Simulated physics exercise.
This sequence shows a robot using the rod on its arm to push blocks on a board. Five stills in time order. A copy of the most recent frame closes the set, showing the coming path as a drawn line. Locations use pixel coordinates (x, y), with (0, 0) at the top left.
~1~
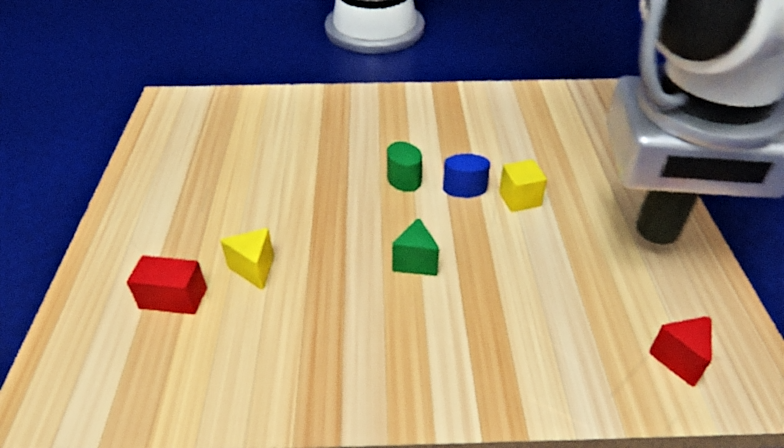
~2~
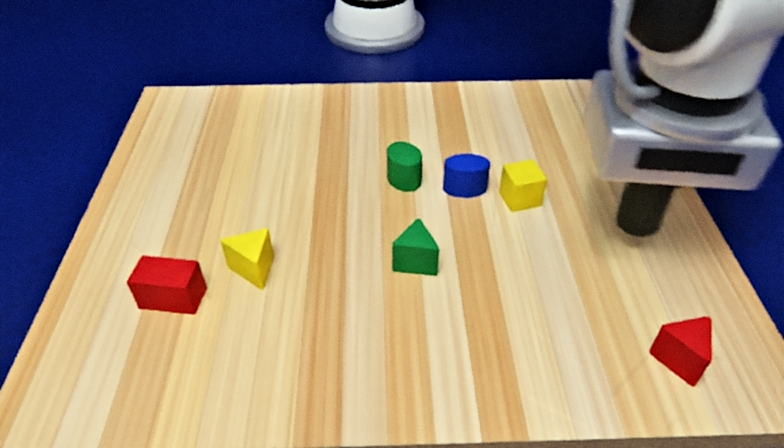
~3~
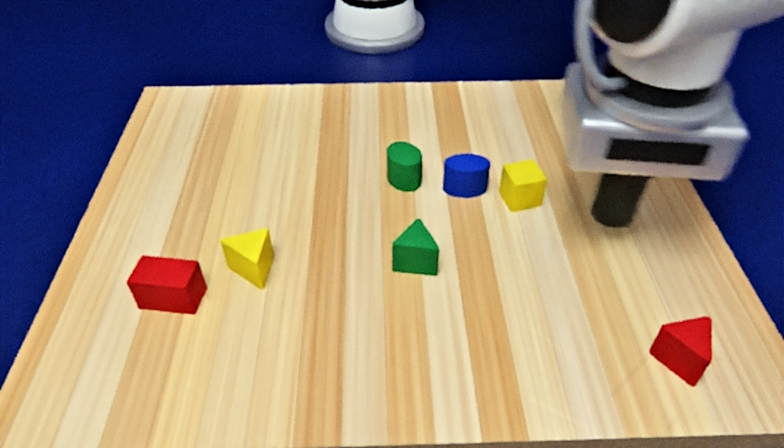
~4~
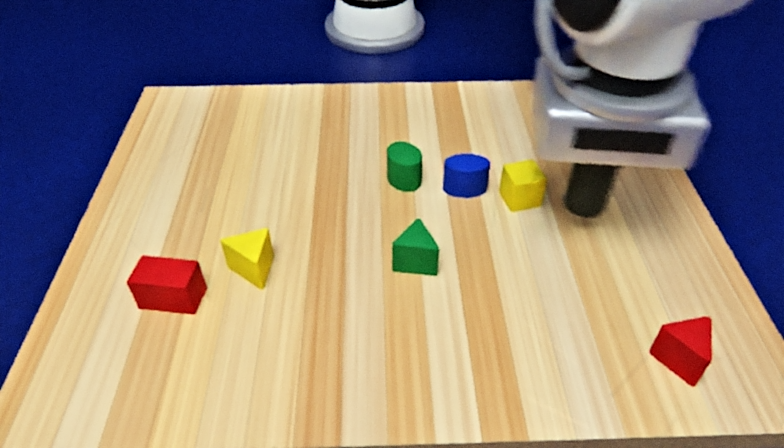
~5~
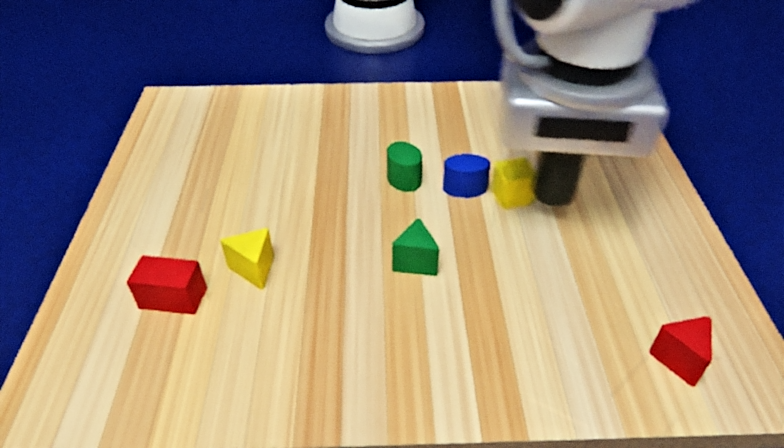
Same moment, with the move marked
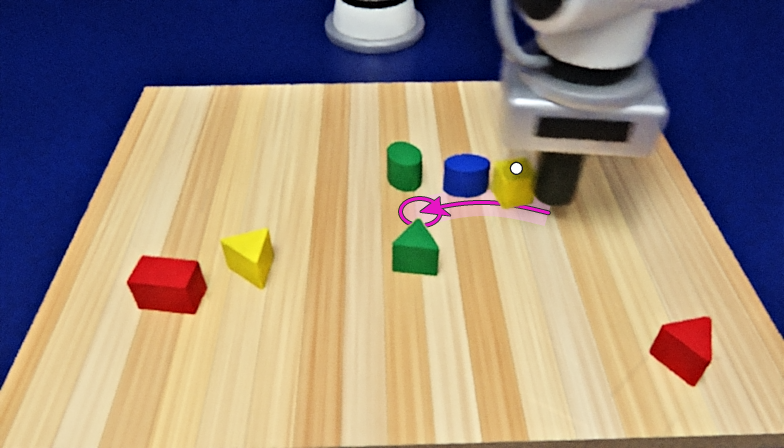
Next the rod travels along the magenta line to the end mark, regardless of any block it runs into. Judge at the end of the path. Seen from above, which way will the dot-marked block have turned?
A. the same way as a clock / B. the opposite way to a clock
A: The same way as a clock.
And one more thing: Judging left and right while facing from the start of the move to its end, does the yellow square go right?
Yes.
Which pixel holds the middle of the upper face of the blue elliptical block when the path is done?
It will likely be found at (440, 149).
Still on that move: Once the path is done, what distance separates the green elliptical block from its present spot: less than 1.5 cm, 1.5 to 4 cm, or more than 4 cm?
It ends under 1.5 cm away.
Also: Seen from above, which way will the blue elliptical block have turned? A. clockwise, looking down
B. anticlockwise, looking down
Answer: B.
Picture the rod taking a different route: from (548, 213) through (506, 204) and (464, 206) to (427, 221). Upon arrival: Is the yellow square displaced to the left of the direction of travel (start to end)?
I'd say no.
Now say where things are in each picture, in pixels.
Rod tip (657, 231); block tops, green elliptical block (405, 152); blue elliptical block (468, 162); yellow square (525, 171), in the first picture.
Rod (636, 224); blocks unchanged, in the second picture.
Rod (611, 215); blocks unchanged, in the third picture.
Rod (584, 205); blocks unchanged, in the fourth picture.
Rod (553, 195); green elliptical block (405, 152); blue elliptical block (468, 162); yellow square (516, 168), in the fifth picture.
Path on the board, from (548, 213) through (505, 204) and (462, 204) to (420, 212); the dot is on the yellow square.
The first path, step by step. One third of the way, rod (507, 186); blue elliptical block (449, 153), turned 65° anticlockwise; yellow square (485, 153), turned 45° clockwise.
Two thirds of the way, rod (463, 185); blue elliptical block (440, 149), turned 95° anticlockwise; yellow square (473, 151), turned 95° clockwise.
At the end, rod (421, 193); green elliptical block in place; blue elliptical block (440, 149), turned 95° anticlockwise; yellow square (473, 151), turned 95° clockwise.
